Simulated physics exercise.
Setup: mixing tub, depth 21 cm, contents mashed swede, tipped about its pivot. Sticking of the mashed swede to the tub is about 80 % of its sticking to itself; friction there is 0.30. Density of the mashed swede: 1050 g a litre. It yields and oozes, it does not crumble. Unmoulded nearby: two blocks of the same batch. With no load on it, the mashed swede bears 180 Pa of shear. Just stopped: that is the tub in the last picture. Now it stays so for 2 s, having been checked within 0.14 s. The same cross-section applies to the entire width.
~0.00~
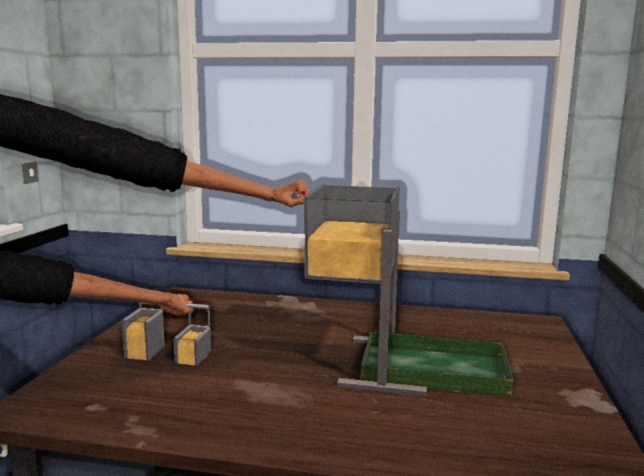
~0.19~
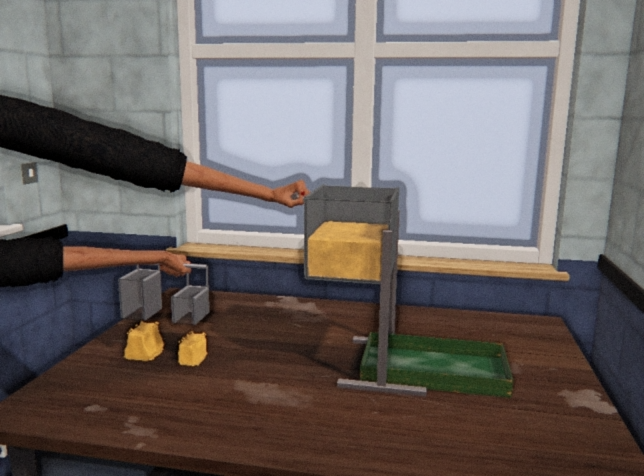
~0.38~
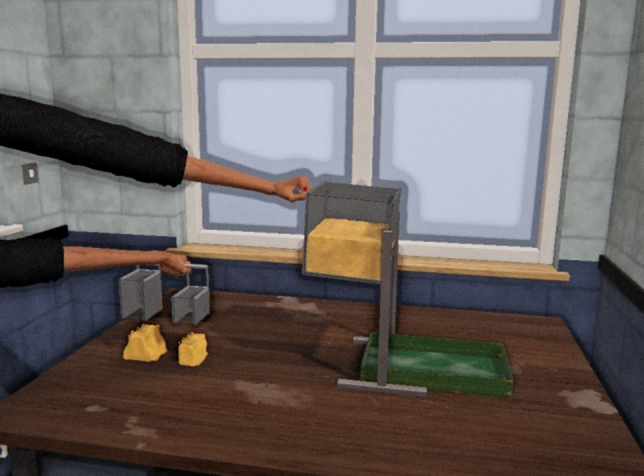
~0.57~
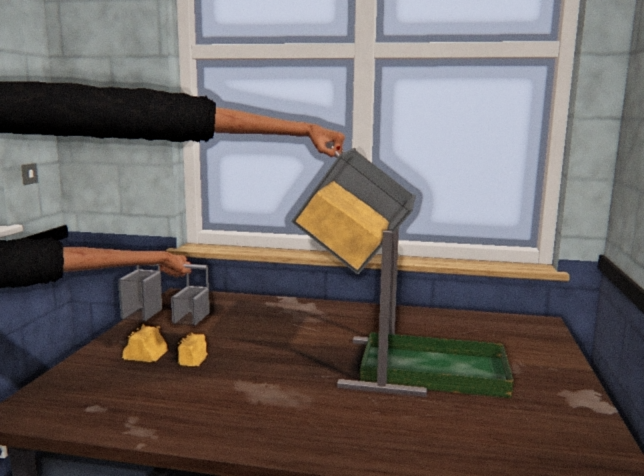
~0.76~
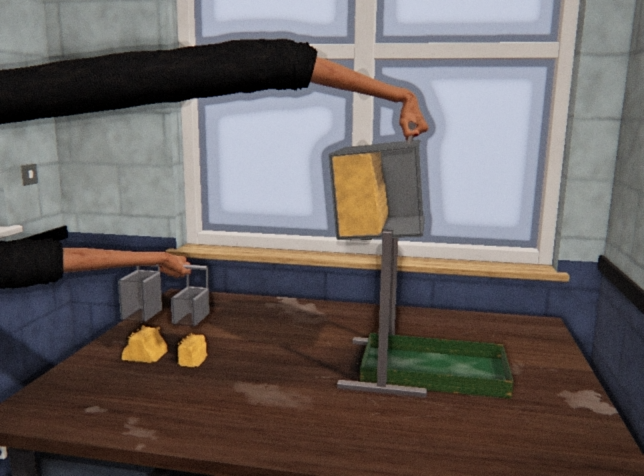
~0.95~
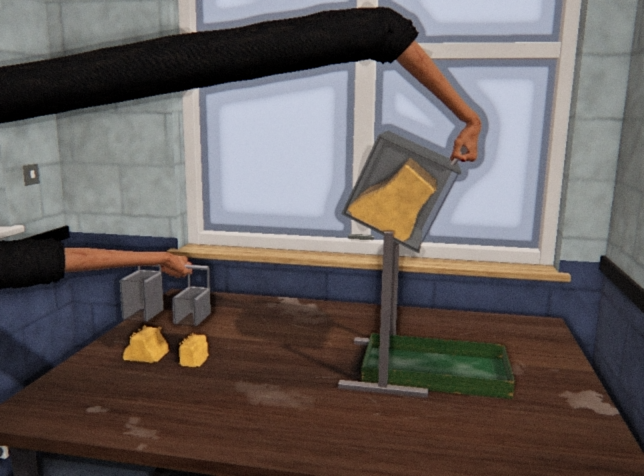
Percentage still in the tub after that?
Some 0 %.
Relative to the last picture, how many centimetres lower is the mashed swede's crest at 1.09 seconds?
About 11 cm.
After 1.09 s, the tub is at 114 degrees and holds 46 %.
After 1.26 s, the tub is at 114 degrees and holds 15 %.
After 1.43 s, the tub is at 114 degrees and holds 0 %.
After 1.60 s, the tub is at 114 degrees and holds 0 %.
After 2.95 s, the tub is at 114 degrees and holds 0 %.
